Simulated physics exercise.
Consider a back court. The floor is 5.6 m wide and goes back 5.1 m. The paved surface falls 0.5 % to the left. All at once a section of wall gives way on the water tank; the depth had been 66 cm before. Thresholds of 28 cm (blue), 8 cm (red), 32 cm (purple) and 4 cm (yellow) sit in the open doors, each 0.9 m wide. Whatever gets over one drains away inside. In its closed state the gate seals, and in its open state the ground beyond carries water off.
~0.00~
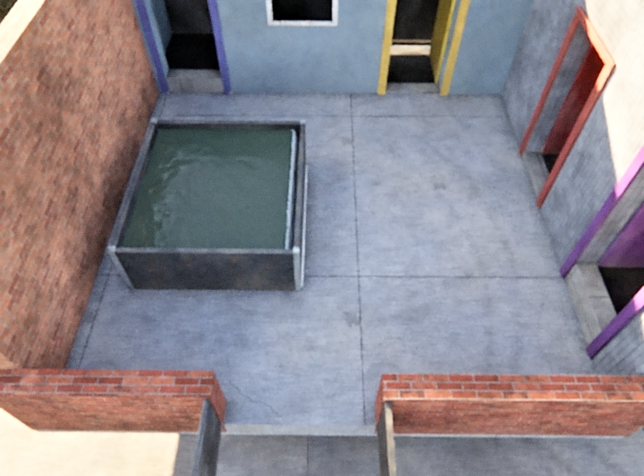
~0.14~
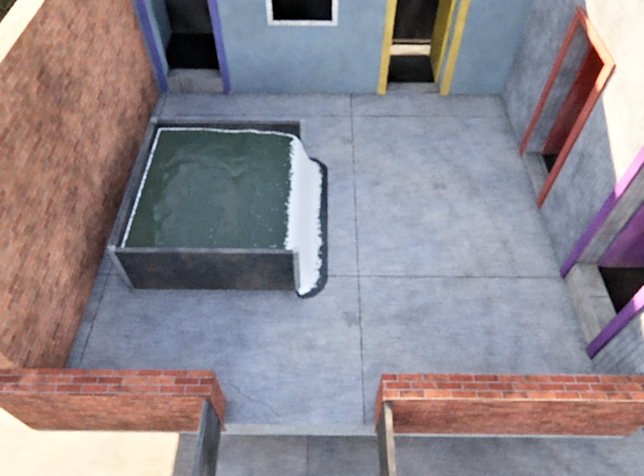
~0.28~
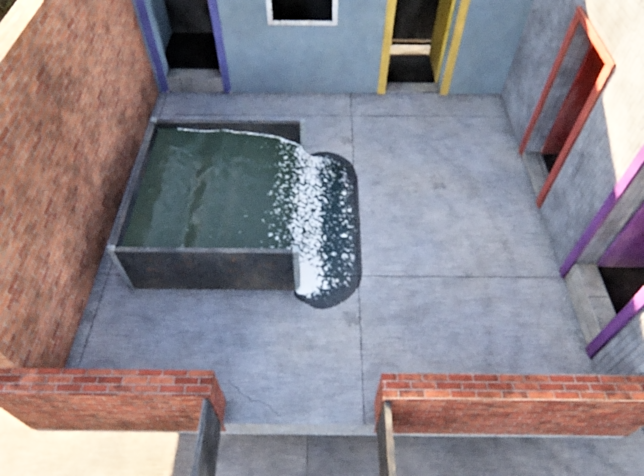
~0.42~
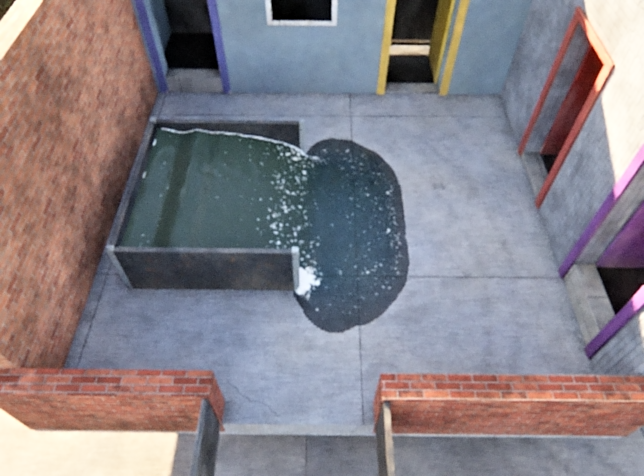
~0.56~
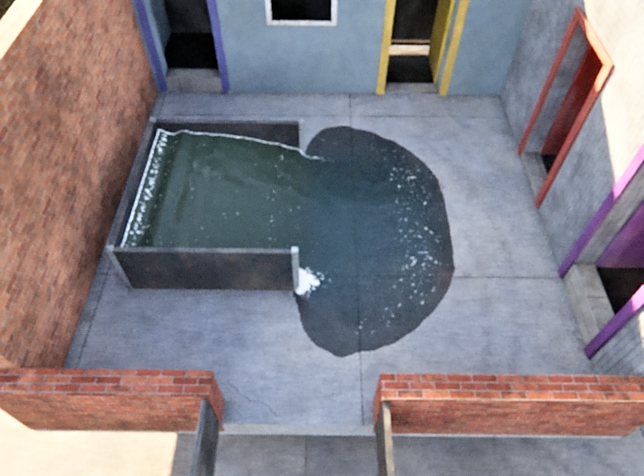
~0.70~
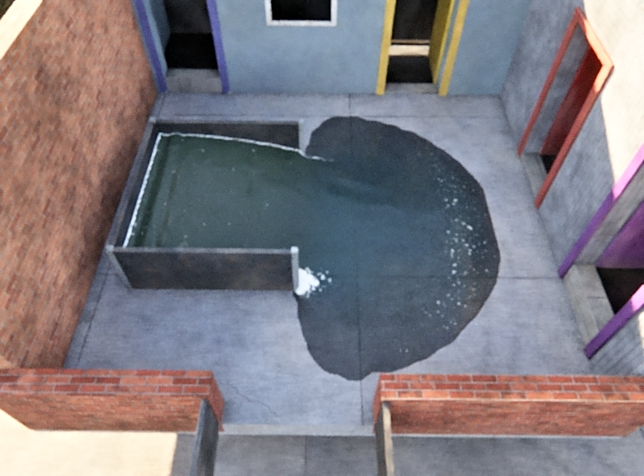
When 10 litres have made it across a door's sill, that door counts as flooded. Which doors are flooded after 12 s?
At the blue door I expect the water to hold within the limit; at the red door I expect the water to rise above the limit; at the purple door I expect the water to hold within the limit; at the yellow door I expect the water to rise above the limit.
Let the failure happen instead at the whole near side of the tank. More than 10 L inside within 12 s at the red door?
Relative to that limit, red ends up on the low side.
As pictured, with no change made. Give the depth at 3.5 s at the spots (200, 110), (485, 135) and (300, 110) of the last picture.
Roughly 0, 17 and 0 cm, in turn.
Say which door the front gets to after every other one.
Last comes the blue one.
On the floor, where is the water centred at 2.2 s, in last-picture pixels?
At about (389, 225).
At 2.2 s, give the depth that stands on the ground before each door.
Centimetres: Blue 0 / red 27 / purple 26 / yellow 8.
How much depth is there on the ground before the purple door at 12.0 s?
Depth: Approx. 4.0 cm.
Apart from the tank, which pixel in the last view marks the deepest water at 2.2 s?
The spot is near (599, 386) in the last view.
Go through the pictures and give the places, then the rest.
In the first frame, still water, 66 cm deep, in the water tank at (219, 184).
In the second frame, the front is at (302, 293), 1.1 m from the gap at (299, 209); 0.4 m2 of floor is under water; 66 cm left at the back of the water tank.
In the third frame, the front is at (322, 302), 1.3 m from the gap at (299, 210); 1.4 m2 of floor is under water; 66 cm left at the back of the water tank.
In the fourth frame, the front is at (364, 317), 1.6 m from the gap at (298, 212); 3.2 m2 of floor is under water; 64 cm left at the back of the water tank.
In the fifth frame, the front is at (439, 290), 2.0 m from the gap at (298, 212); 5.2 m2 of floor is under water; 57 cm left at the back of the water tank.
In the sixth frame, the front is at (493, 262), 2.5 m from the gap at (297, 212); 7.3 m2 of floor is under water; 56 cm left at the back of the water tank.
After 1.4 s water covers 55 % of the floor and is deepest (34 cm) near (547, 235); blue door not reached, red door 10 cm at the sill, 28 L in, purple door 22 cm at the sill, 0 L in, yellow door 3 cm at the sill, 0 L in.
After 2.2 s water covers 60 % of the floor and is deepest (43 cm) near (599, 386); blue door not reached, red door 27 cm at the sill, 129 L in, purple door 26 cm at the sill, 0 L in, yellow door 8 cm at the sill, 5 L in.
After 3.5 s water covers 60 % of the floor and is deepest (24 cm) near (502, 103); blue door not reached, red door 17 cm at the sill, 237 L in, purple door 20 cm at the sill, 0 L in, yellow door 13 cm at the sill, 29 L in.
After 7.0 s water covers 100 % of the floor and is deepest (16 cm) near (174, 115); blue door 8 cm at the sill, 0 L in, red door 7 cm at the sill, 291 L in, purple door 7 cm at the sill, 0 L in, yellow door 10 cm at the sill, 91 L in.
After 12.0 s water covers 95 % of the floor and is deepest (11 cm) near (137, 154); blue door 10 cm at the sill, 0 L in, red door 3 cm at the sill, 291 L in, purple door 4 cm at the sill, 0 L in, yellow door 4 cm at the sill, 122 L in.
